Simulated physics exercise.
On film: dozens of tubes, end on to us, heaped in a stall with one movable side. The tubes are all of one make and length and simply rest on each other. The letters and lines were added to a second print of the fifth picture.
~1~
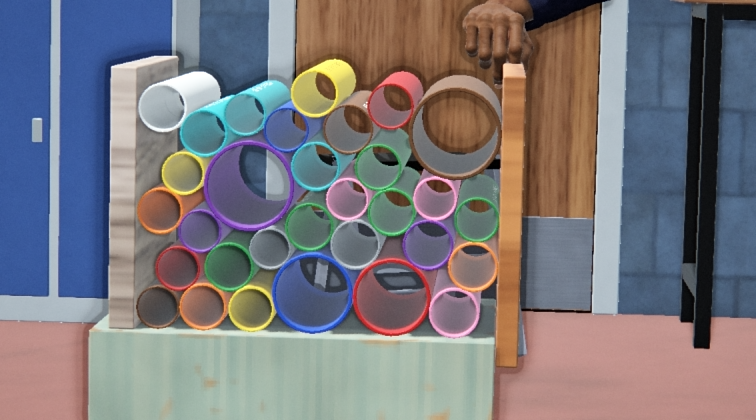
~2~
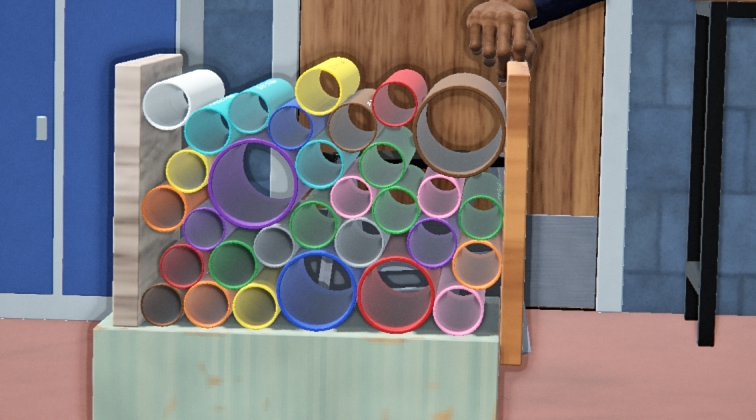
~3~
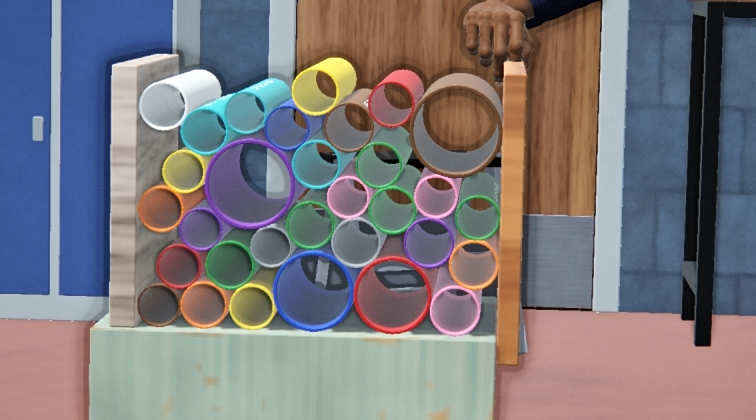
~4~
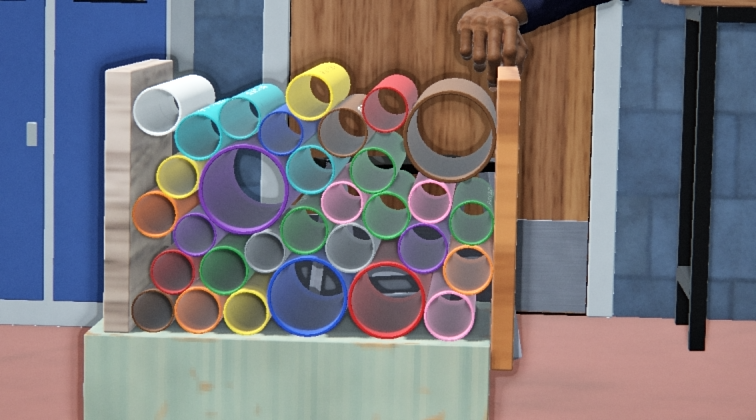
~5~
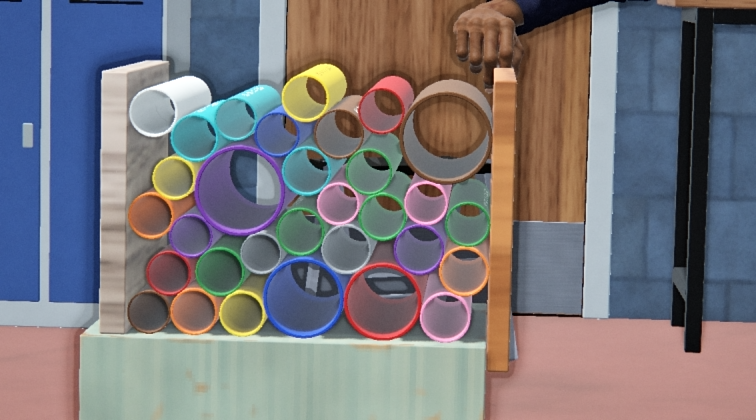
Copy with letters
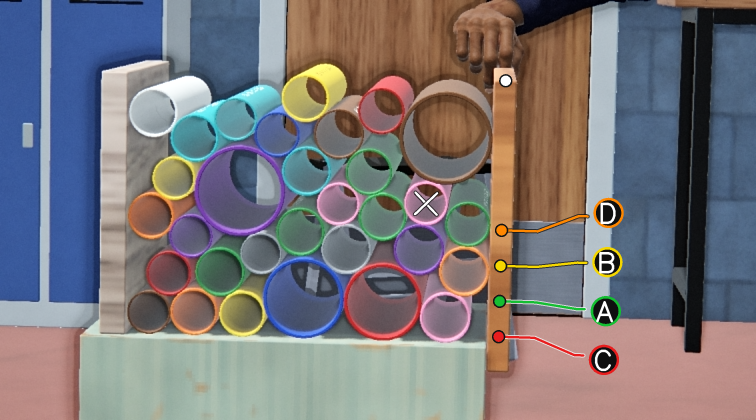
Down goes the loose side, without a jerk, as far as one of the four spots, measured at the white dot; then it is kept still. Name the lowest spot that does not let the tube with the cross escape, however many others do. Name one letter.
The answer is mark D.
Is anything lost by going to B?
Yes.
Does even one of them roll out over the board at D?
At D: Yes.
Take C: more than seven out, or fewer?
It loses more than seven.
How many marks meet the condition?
The number is one.
On the copy, A at (500, 302); B at (501, 266); C at (499, 337); D at (502, 230); the cross at (426, 204); the white dot at (506, 81).
On D. First, top of the board (493, 150).
Then, top of the board (491, 228).
Finally, top of the board (491, 229), one out over the board, the crossed one still inside.
By contrast, A lets the crossed one out; B lets the crossed one out; C lets the crossed one out.
